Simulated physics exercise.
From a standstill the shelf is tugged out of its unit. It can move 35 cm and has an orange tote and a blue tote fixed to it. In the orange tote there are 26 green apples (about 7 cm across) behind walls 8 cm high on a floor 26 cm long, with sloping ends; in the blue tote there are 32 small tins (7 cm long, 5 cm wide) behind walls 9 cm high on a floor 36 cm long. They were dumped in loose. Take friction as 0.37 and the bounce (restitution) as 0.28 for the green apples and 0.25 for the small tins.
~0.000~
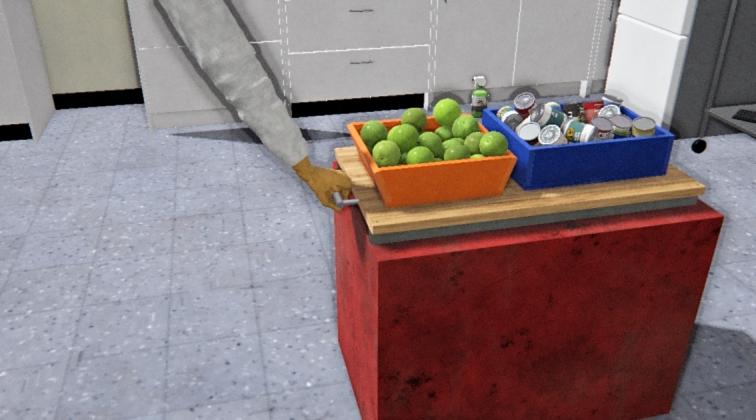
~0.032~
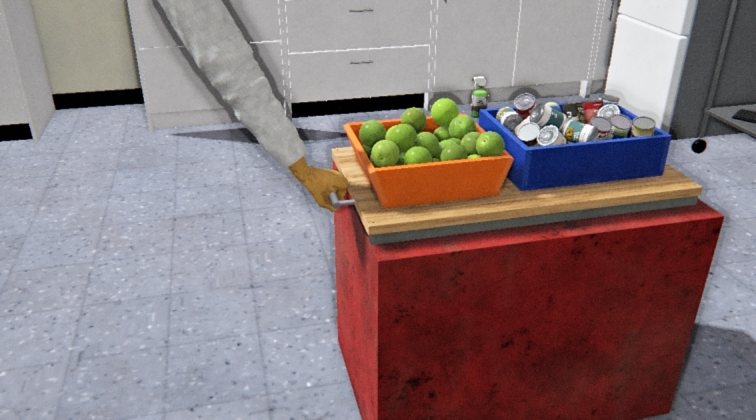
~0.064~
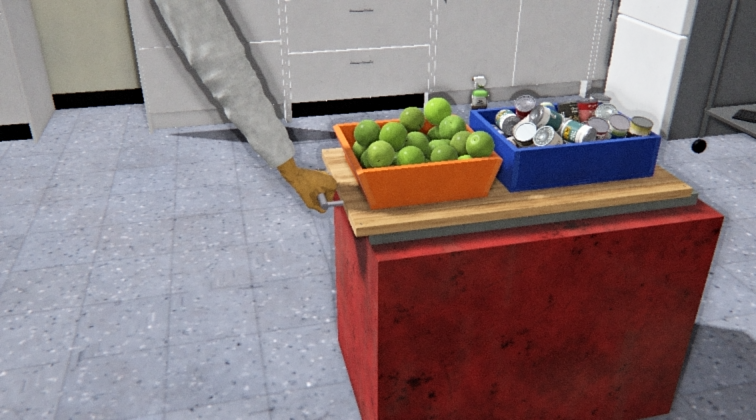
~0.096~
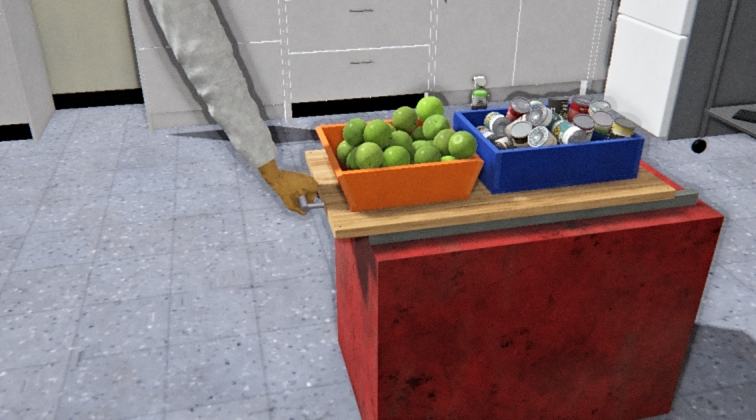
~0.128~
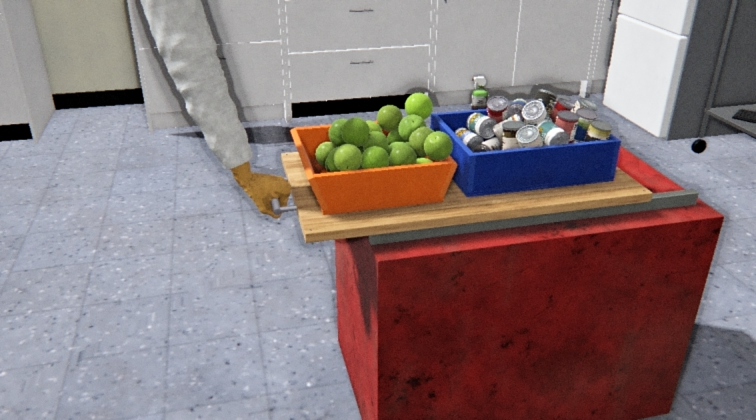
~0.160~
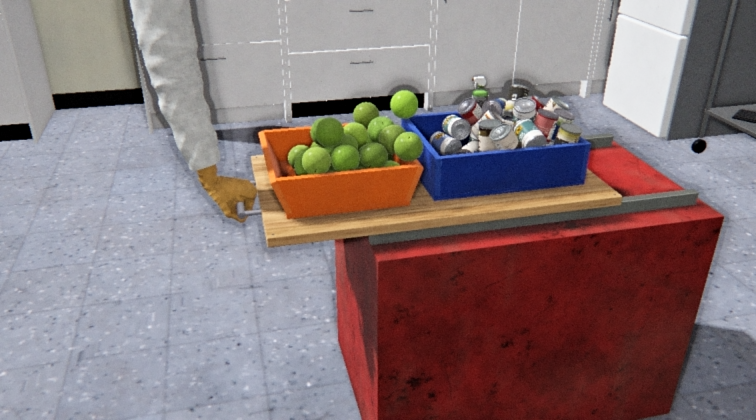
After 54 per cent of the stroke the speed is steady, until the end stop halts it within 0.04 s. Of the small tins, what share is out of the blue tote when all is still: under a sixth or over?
More than one in six of the small tins leave the blue tote.
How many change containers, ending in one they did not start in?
Roughly 4.
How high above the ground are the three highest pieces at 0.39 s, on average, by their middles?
Some 98 cm up.
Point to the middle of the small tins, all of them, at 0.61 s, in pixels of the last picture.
At about (411, 155).
After 0.19 s, end of travel.
After 0.27 s, orange tote 24 in, 2 out and blue tote 32 in, 0 out.
After 0.39 s, orange tote 21 in, 5 out and blue tote 28 in, 4 out.
After 0.61 s, orange tote 17 in, 9 out and blue tote 26 in, 6 out.
Final count (at 1.04 s), orange tote 17 in, 9 out and blue tote 24 in, 8 out. Asked share, 8 of 32, 25 per cent.
